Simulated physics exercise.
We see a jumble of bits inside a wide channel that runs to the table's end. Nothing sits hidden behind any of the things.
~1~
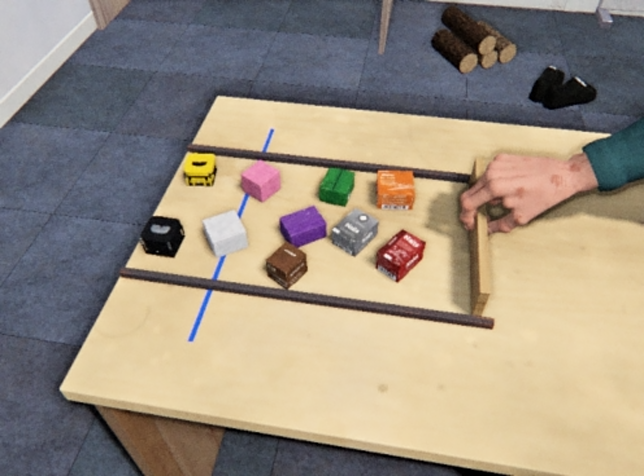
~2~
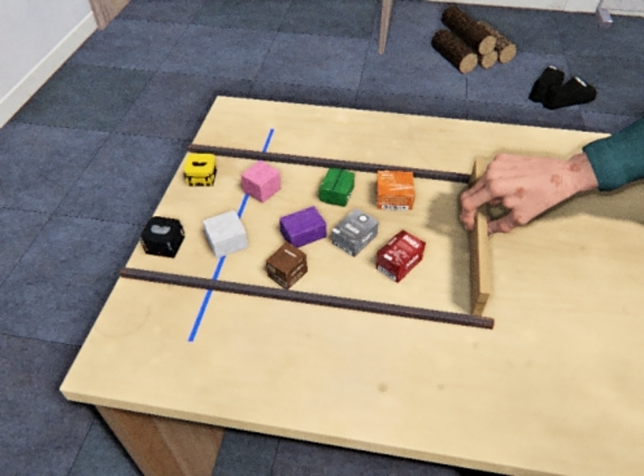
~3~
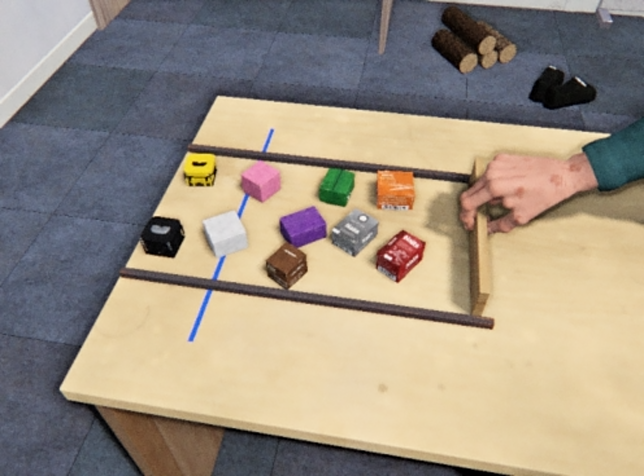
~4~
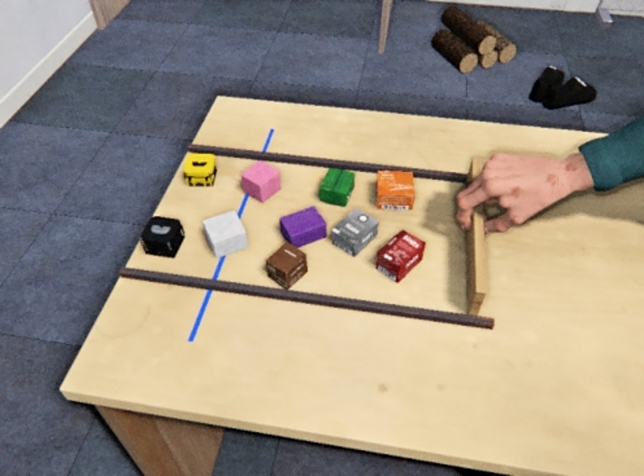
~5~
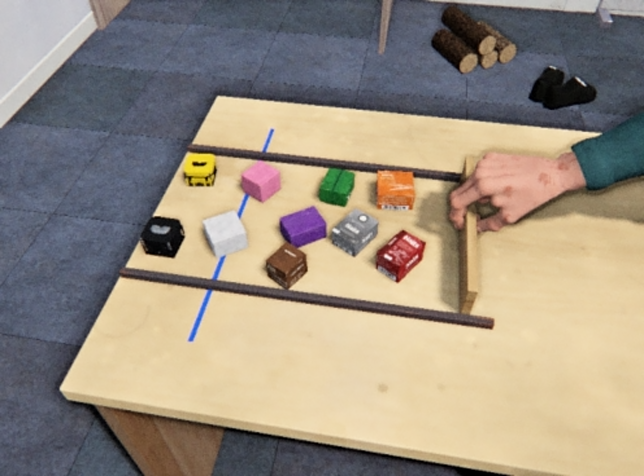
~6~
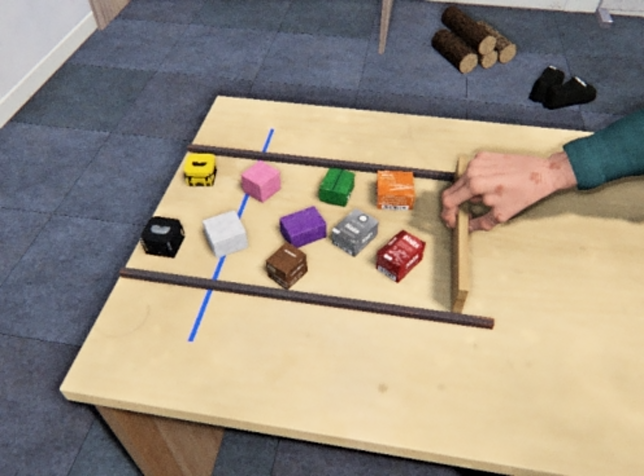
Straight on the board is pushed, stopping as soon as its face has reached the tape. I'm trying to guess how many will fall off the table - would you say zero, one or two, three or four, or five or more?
I would say one or two.
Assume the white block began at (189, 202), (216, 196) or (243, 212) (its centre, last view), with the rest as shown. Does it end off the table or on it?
Taking the places in the order given: It holds firm, it holds firm, it holds firm.
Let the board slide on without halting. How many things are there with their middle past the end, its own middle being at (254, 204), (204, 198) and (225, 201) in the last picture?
Over the end: 1, 5, 3.
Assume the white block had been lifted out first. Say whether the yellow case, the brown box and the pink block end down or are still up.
So: The yellow case goes down, the brown box does not drop, the pink block does not drop.
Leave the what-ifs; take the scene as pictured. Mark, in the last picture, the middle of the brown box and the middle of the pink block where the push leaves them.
Going in order, first (174, 257) and next (173, 174).
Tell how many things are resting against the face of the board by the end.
Total: 3.
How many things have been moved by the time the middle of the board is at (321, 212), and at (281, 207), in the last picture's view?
First position 7; second position 9.
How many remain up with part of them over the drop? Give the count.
Counting them gives 2.
Soon after, none off yet; black case at rest near (163, 237); yellow case at rest near (201, 171); white block at rest near (225, 234).
In the end, the number that fall off is one or two; gone, yellow case.
